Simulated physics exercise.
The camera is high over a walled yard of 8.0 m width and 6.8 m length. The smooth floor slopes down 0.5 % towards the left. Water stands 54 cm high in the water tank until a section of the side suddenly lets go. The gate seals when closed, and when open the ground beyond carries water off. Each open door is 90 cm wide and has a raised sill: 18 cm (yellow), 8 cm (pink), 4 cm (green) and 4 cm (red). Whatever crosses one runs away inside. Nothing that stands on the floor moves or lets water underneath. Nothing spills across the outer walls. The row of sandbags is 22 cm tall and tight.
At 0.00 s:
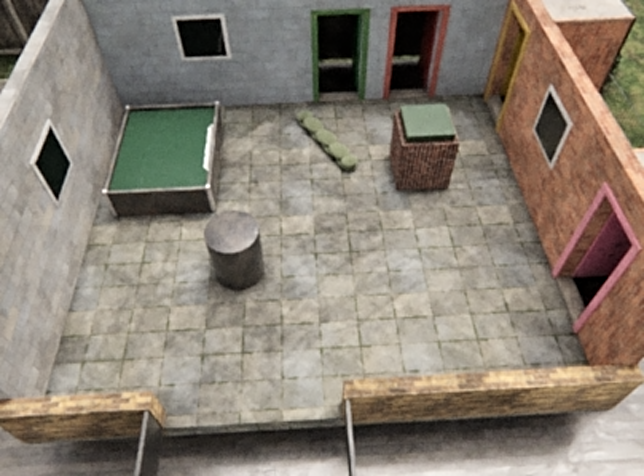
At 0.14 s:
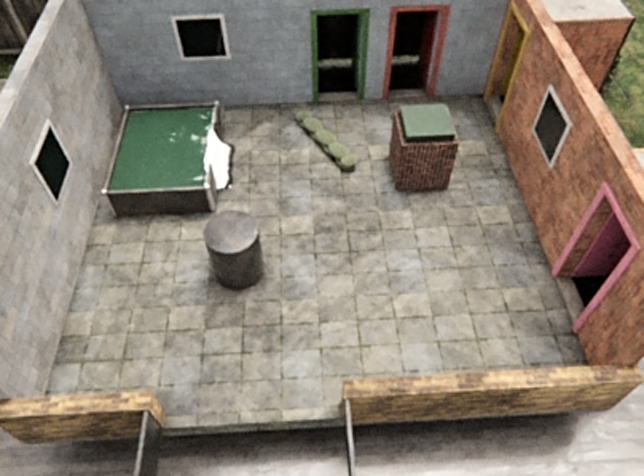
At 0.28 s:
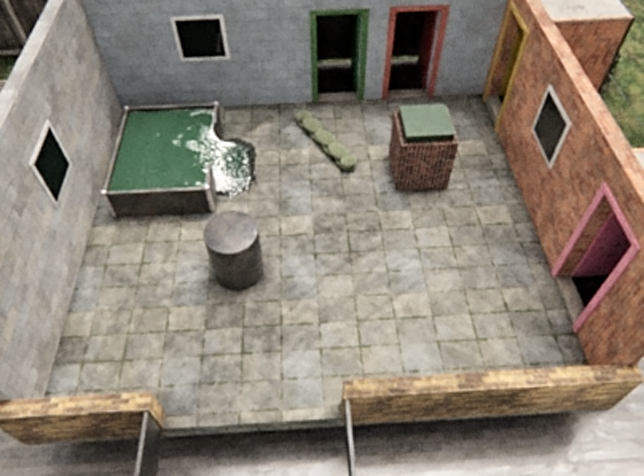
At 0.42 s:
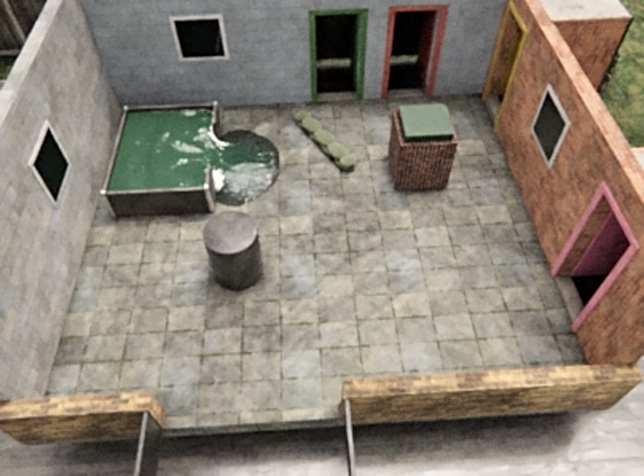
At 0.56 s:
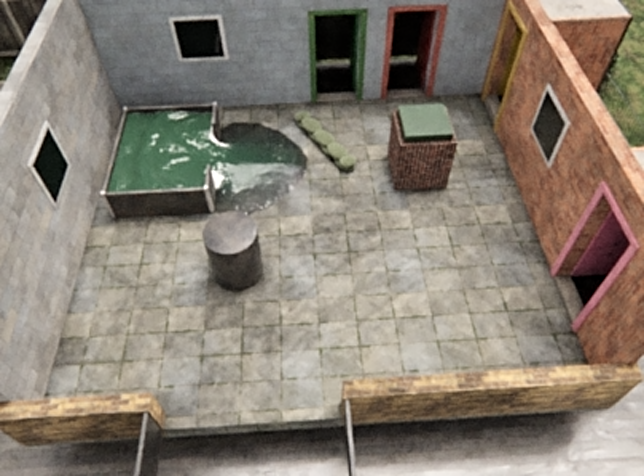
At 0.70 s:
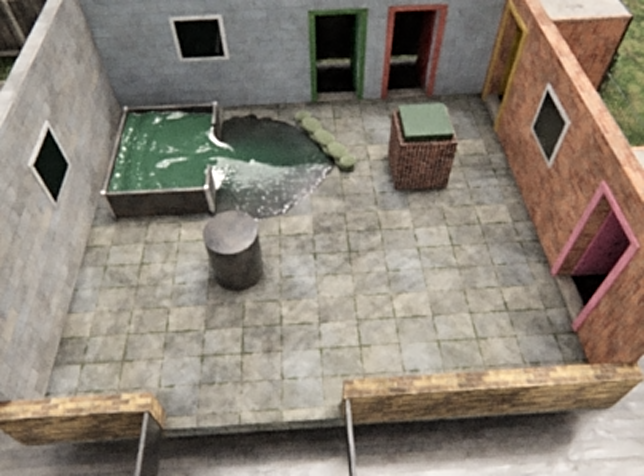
At the start, green water sits in a low walled tank at the back left of a paved yard, near a gray cylinder. White, foamy water then pours from the tank's right side onto the floor, and a dark, glinting puddle spreads rightward until it reaches the row of low green bushes.
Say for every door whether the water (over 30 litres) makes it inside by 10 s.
The water let in: At the yellow door it keeps below the limit; at the pink door it does not reach the limit; at the green door it stays under the limit; at the red door it keeps below the limit.
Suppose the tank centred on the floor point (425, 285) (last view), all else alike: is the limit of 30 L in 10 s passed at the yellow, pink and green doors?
Against that limit: Yellow below, pink over, green below.
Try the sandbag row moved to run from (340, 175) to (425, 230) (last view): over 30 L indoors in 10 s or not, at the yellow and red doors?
Against that limit: Yellow below, red above.
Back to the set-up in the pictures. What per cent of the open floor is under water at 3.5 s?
Some 50 per cent of it.
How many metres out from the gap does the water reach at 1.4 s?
Some 3.8 m out.
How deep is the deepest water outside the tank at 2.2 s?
About 27 cm.
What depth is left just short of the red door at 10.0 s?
Roughly 3.0 cm deep.
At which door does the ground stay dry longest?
It is the yellow one.
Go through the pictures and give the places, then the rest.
The first picture shows still water, 54 cm deep, in the water tank at (166, 148).
In the second picture, water pours out at (215, 160) and has run 0.6 m, to (220, 188); typically 5 cm deep outside, 54 cm at the water tank's back.
In the third picture, the front is at (239, 190), 0.8 m from the gap at (215, 161); 0.8 m2 of floor is under water; 54 cm left at the back of the water tank.
In the fourth picture, water pours out at (214, 161) and has run 1.2 m, to (275, 172); typically 7 cm deep outside, 54 cm at the water tank's back.
In the fifth picture, water pours out at (214, 162) and has run 1.8 m, to (302, 169); typically 5 cm deep outside, 51 cm at the water tank's back.
In the sixth picture, the front is at (330, 165), 2.3 m from the gap at (214, 160); 4.1 m2 of floor is under water; 46 cm left at the back of the water tank.
After 1.4 s water covers 15 % of the floor and is deepest (30 cm) near (313, 145); yellow door not reached, pink door not reached, green door not reached, red door not reached.
After 2.2 s water covers 25 % of the floor and is deepest (27 cm) near (332, 163); yellow door not reached, pink door not reached, green door 4 cm at the sill, 0 L in, red door not reached.
After 3.5 s water covers 50 % of the floor and is deepest (18 cm) near (224, 169); yellow door not reached, pink door 11 cm at the sill, 0 L in, green door 3 cm at the sill, 0 L in, red door 1 cm at the sill, 0 L in.
After 6.0 s water covers 70 % of the floor and is deepest (12 cm) near (454, 381); yellow door 4 cm at the sill, 0 L in, pink door 9 cm at the sill, 6 L in, green door 2 cm at the sill, 0 L in, red door 2 cm at the sill, 0 L in.
After 10.0 s water covers 85 % of the floor and is deepest (8 cm) near (121, 117); yellow door 3 cm at the sill, 0 L in, pink door 5 cm at the sill, 8 L in, green door 1 cm at the sill, 0 L in, red door 3 cm at the sill, 0 L in.
